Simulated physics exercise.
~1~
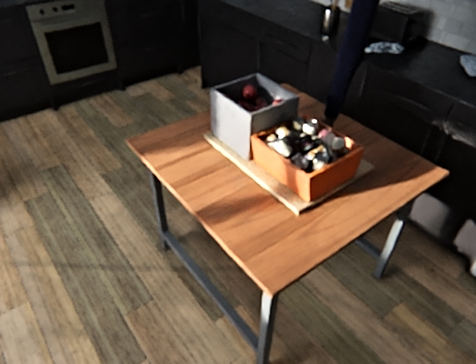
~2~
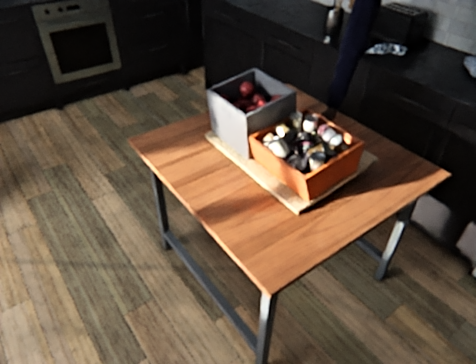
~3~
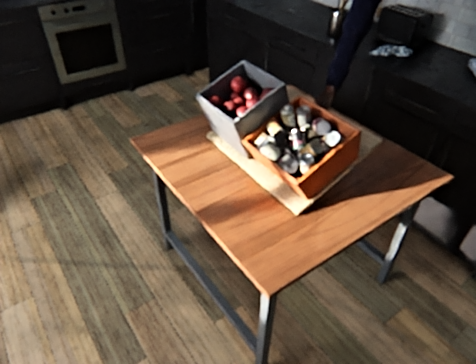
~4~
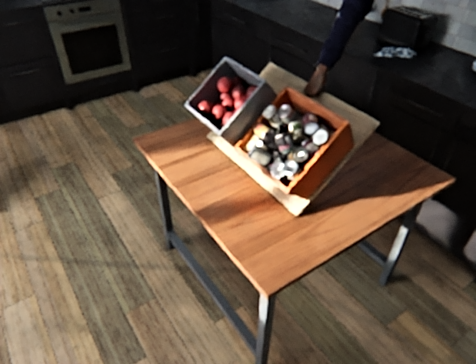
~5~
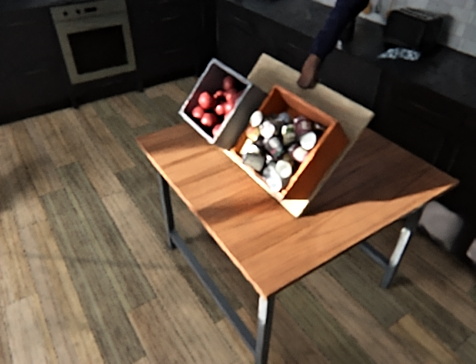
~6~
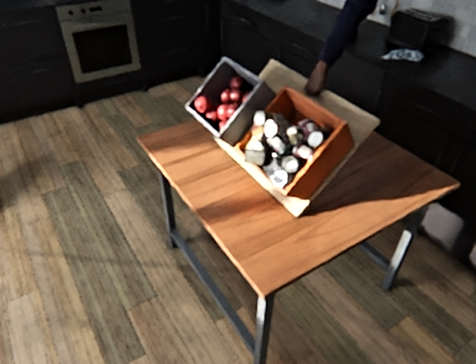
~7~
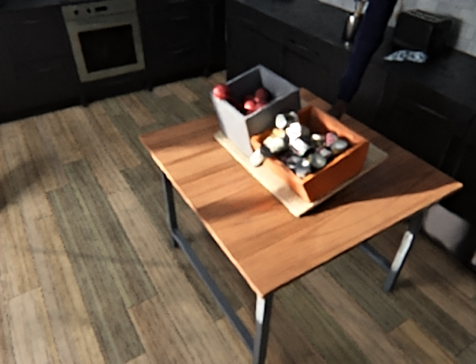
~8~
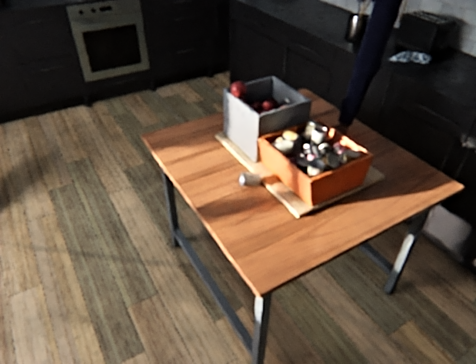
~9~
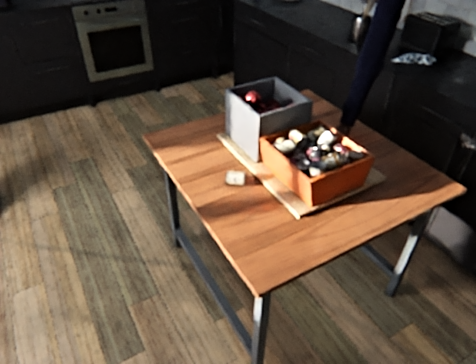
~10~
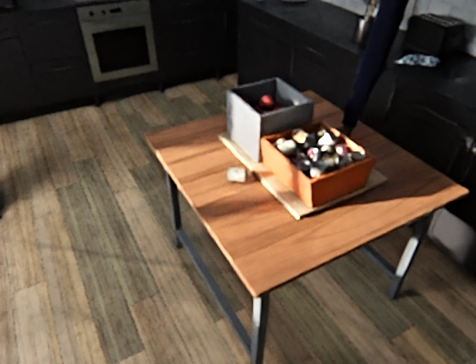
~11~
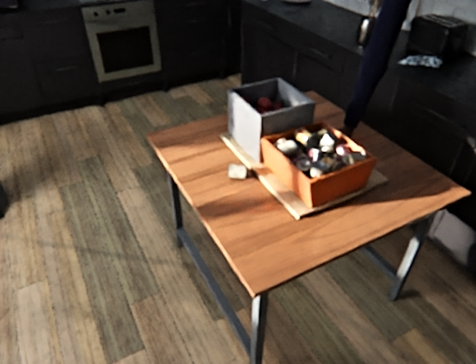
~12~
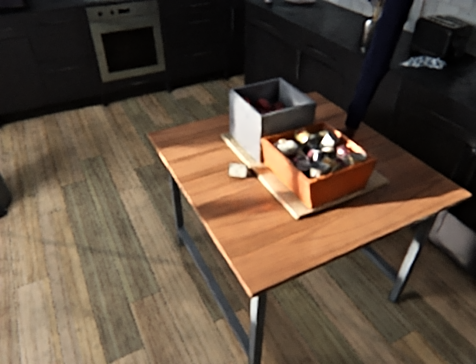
A plywood board holding an orange basket of small tins and a grey basket of red apples tipped steeply to the left as someone's arm lifted it, then dropped back flat, leaving one tin lying on the wooden table while the rest stayed in.
